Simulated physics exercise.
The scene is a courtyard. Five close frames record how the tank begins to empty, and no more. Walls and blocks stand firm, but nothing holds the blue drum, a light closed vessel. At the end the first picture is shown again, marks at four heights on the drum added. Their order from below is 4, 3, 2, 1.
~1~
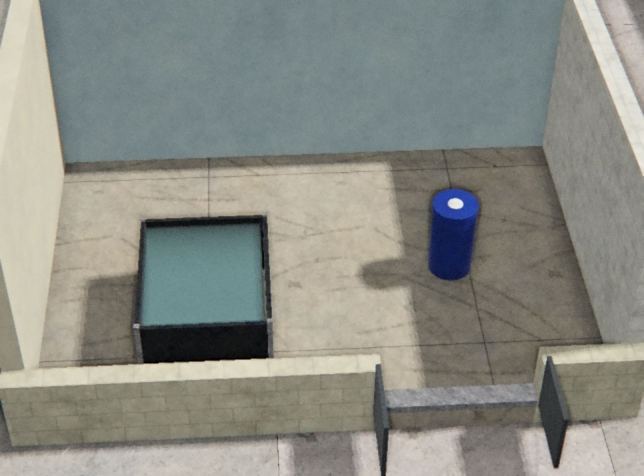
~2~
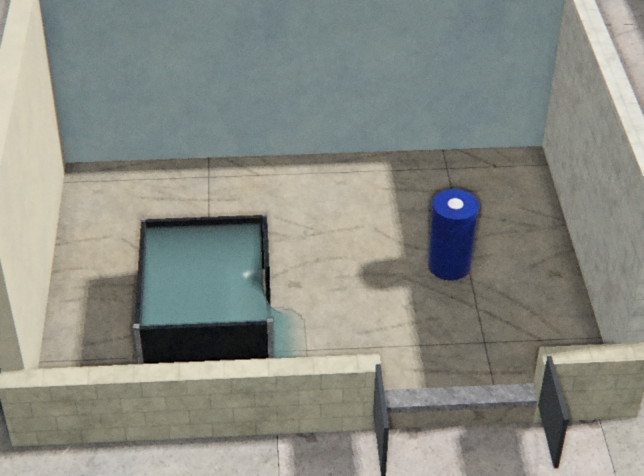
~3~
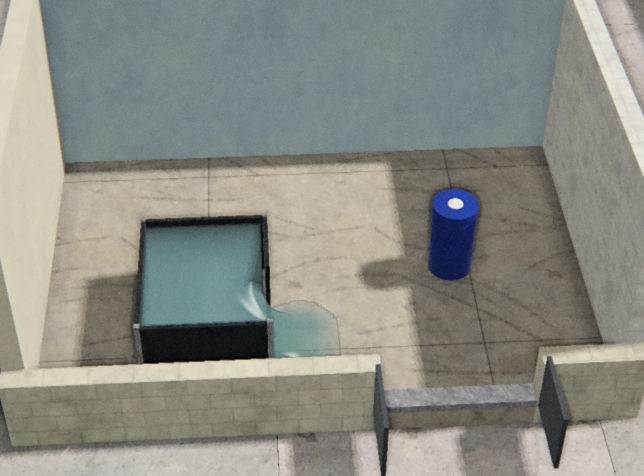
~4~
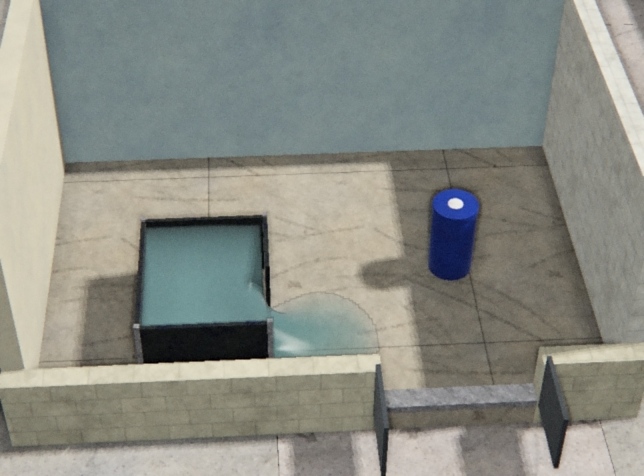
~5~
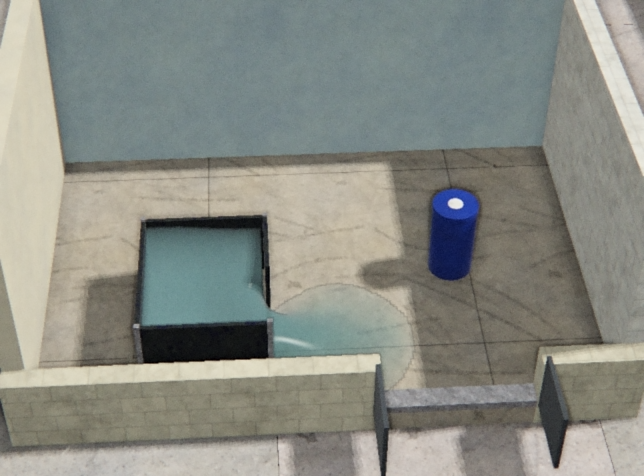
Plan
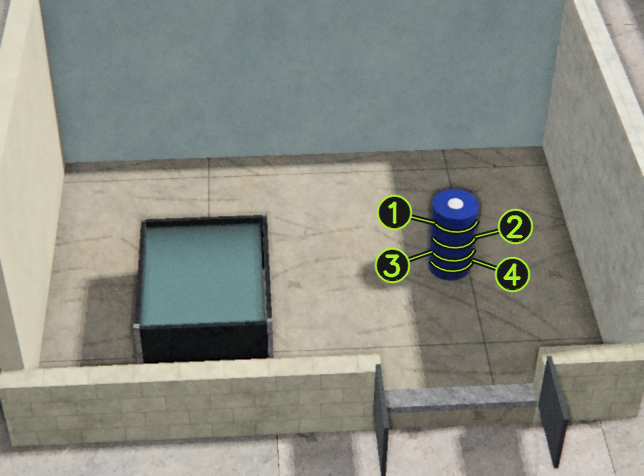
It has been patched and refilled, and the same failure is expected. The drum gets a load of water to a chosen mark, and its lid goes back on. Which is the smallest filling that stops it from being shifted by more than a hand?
Line 4 just does it.
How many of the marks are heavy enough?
All of them.
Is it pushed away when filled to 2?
No, that is safe.
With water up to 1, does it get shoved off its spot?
No.
On the marked copy, 1 at (458, 232); 2 at (456, 247); 3 at (455, 260); 4 at (454, 271); from the bottom up 4, 3, 2, 1.
With 1, it does not move.
With 2, it does not move.
With 3, it does not move.
With 4, it does not move.
